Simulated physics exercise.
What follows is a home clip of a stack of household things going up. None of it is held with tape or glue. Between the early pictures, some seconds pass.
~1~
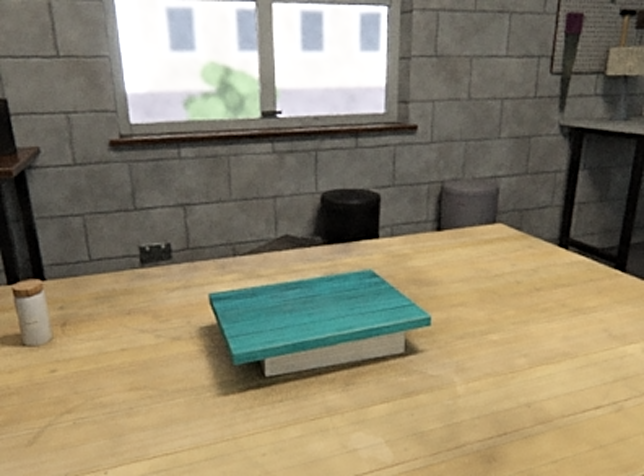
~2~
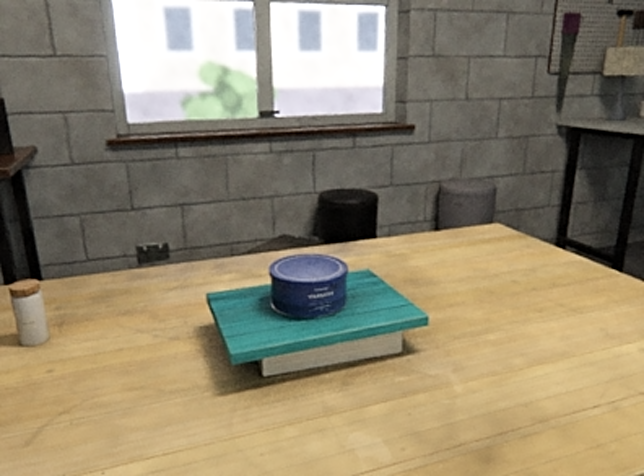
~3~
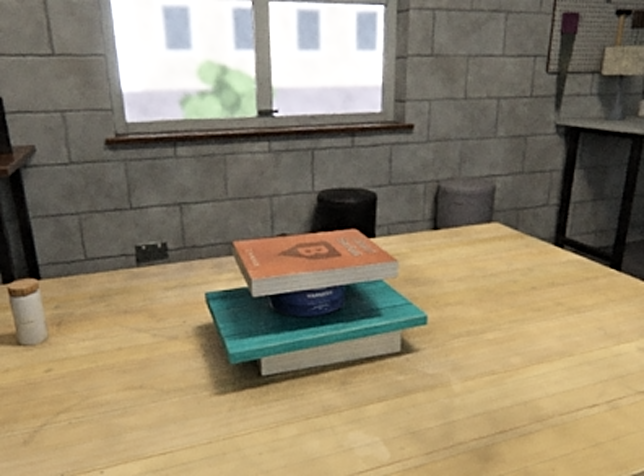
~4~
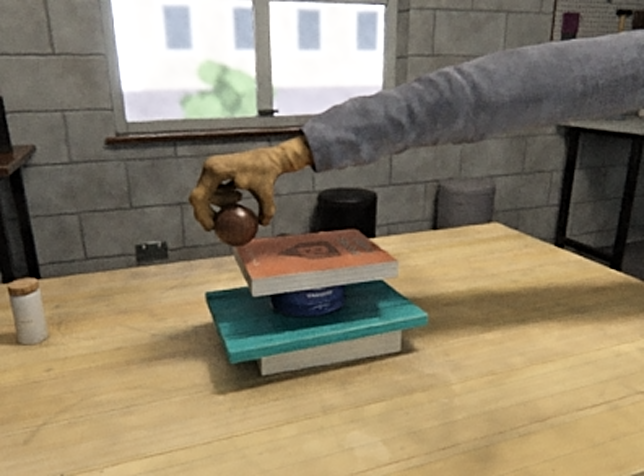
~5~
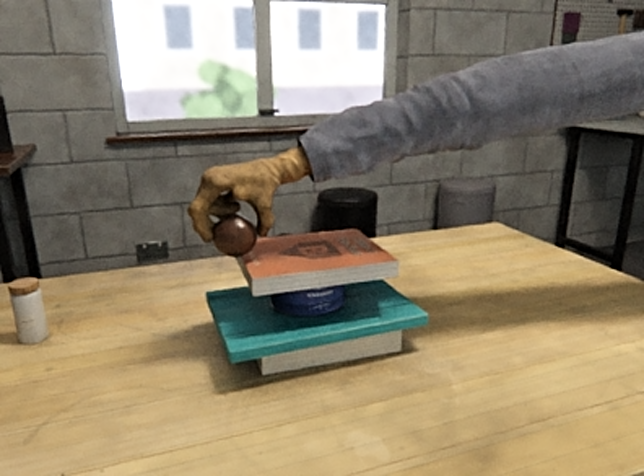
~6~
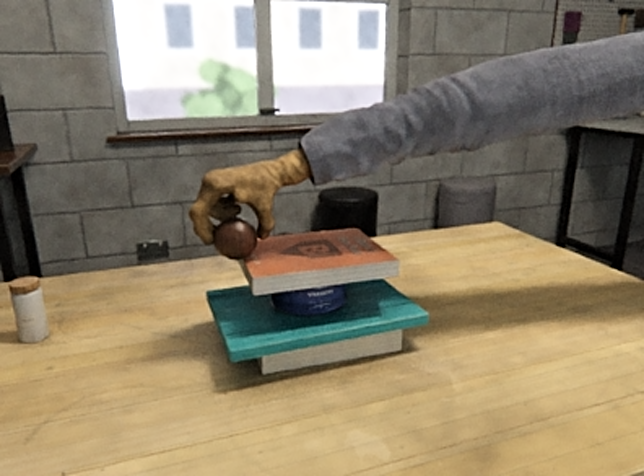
On a wooden table, a blue tin and orange book appear stacked on a turquoise board, then a hand lowers a brown onion onto the book's left edge.
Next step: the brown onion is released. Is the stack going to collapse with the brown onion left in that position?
Yes, it collapses.
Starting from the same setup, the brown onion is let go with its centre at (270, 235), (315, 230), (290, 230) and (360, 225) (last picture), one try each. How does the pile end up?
Try 1: Stable. Try 2: Stable. Try 3: Stable. Try 4: Stable.
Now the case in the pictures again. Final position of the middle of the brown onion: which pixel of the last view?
The object ends up somewhere around (182, 340).
Then, 0.40 s on from there, brown onion now fallen.
Then, 0.50 s on from there, things are still on the move.
Then, 0.80 s on from there, as before.
In the end, fallen, brown onion; the other 5 unmoved. At the end, from the last picture's camera, brown onion near (182, 340). The pile comes apart.
